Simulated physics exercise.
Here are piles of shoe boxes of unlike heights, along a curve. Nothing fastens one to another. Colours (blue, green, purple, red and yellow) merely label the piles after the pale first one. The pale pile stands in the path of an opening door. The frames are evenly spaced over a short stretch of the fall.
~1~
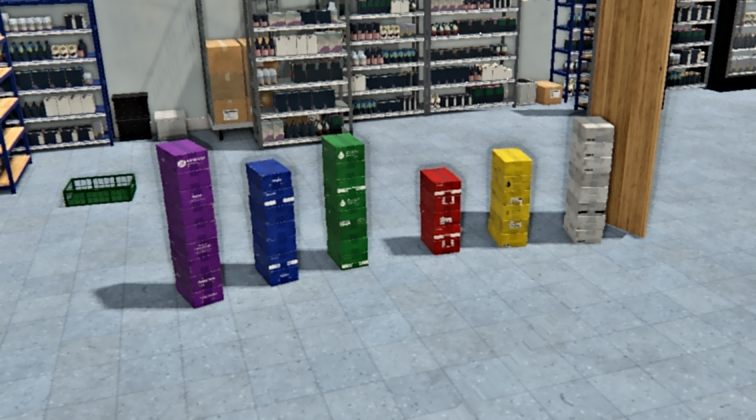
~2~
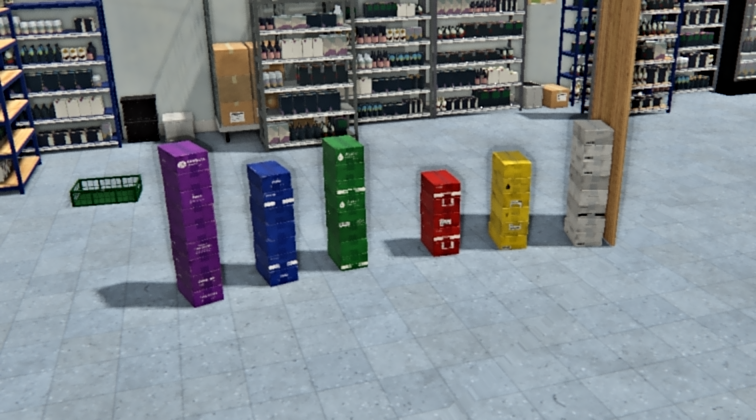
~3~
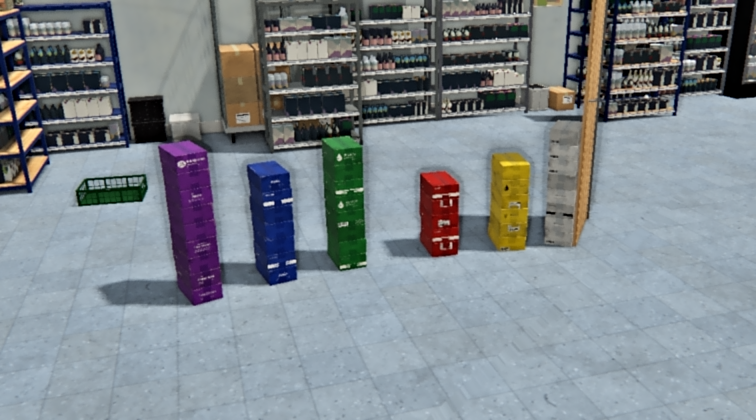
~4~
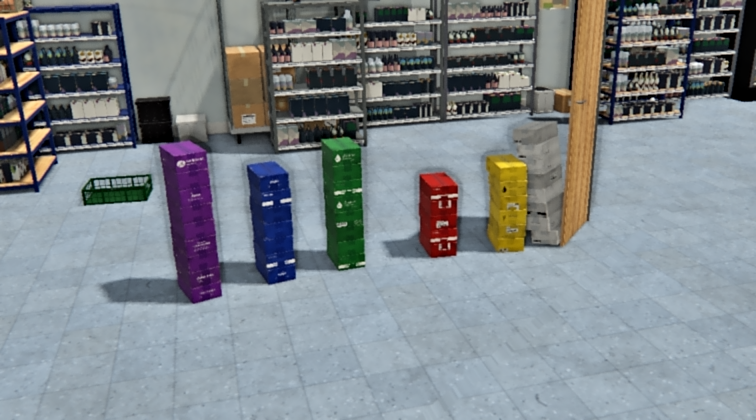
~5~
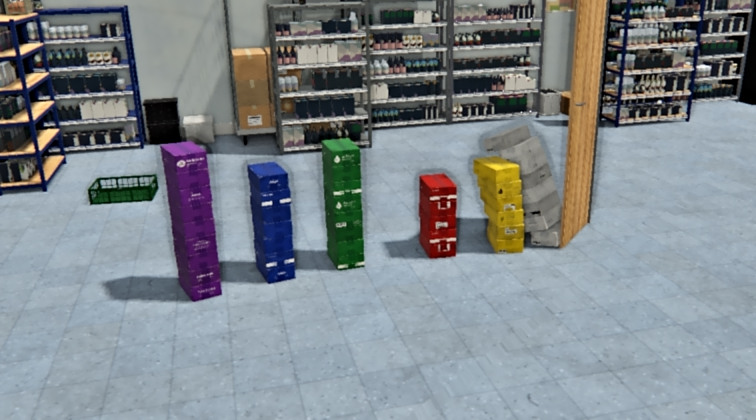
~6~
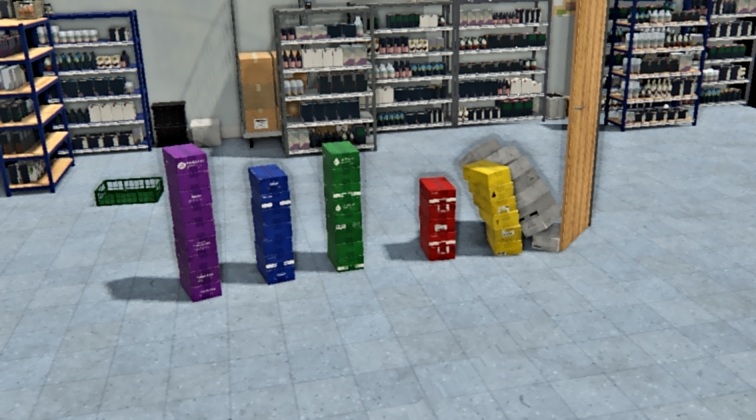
A wooden door edge stands at the right of a store with a pale tiled floor and stocked shelves behind, seen from slightly above as the camera moves round a little. Purple, blue, green, red, yellow and pale grey stacks of boxes stand left to right in a curved row. The door swings leftward against the grey stack, which leans left into the yellow one, whose upper boxes shift and tilt left.
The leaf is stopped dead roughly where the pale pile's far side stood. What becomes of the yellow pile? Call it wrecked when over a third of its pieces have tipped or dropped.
It collapses.
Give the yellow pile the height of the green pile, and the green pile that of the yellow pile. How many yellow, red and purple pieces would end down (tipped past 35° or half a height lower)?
Pile by pile, yellow 7, red 4, purple 0.
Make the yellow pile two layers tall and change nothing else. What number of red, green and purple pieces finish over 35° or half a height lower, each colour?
By colour: Red 0, green 0, purple 0.
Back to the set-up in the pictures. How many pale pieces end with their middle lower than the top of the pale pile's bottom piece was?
The count is 3.
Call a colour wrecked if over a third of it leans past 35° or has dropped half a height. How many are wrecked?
The count is 2.
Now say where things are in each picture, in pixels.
In the first picture (places mark the middle of the side facing us; the camera moves round a little), door edge swinging in; top yellow box (518, 168); top purple box (193, 162); the rest undisturbed.
In the second picture, door edge swinging in; top yellow box (518, 171).
In the third picture, door edge past square; top yellow box (516, 172).
In the fourth picture, door edge past square, top of the pale pile leaning a little; top yellow box (513, 174) shifted a little; 2 disturbed, none down.
In the fifth picture, door edge (579, 8) past square, top of the pale pile leaning clearly; top yellow box (508, 175) shifted about its own height; 4 disturbed, none down.
In the sixth picture, door edge (577, 12) past square, top of the pale pile leaning well over; top yellow box (499, 178) leaning a little; top green box (346, 161); 6 disturbed, none down.
Soon after the last picture, 7 of the pale pile down; none of the 6 yellow boxes down (0 of 35 in all colours); top yellow box leaning a little.
A little later, 7 of the pale pile down; none of the 6 yellow boxes down (0 of 35 in all colours); top yellow box leaning clearly, half its height lower; top red box shifted a little.
Later still, 7 of the pale pile down; 6 of the 6 yellow boxes down (6 of 35 in all colours); top yellow box leaning well over, about its own height lower; top red box leaning barely.
After that, 7 of the pale pile down; 6 of the 6 yellow boxes down (10 of 35 in all colours); top yellow box leaning well over, some two heights lower; top red box leaning steeply, some two heights lower.
At rest, 7 of the pale pile down; 6 of the 6 yellow boxes down (10 of 35 in all colours); top yellow box some three heights lower; top red box leaning steeply, some two heights lower. As the last picture would show them, middles, top yellow box near (390, 220), top red box near (366, 222).
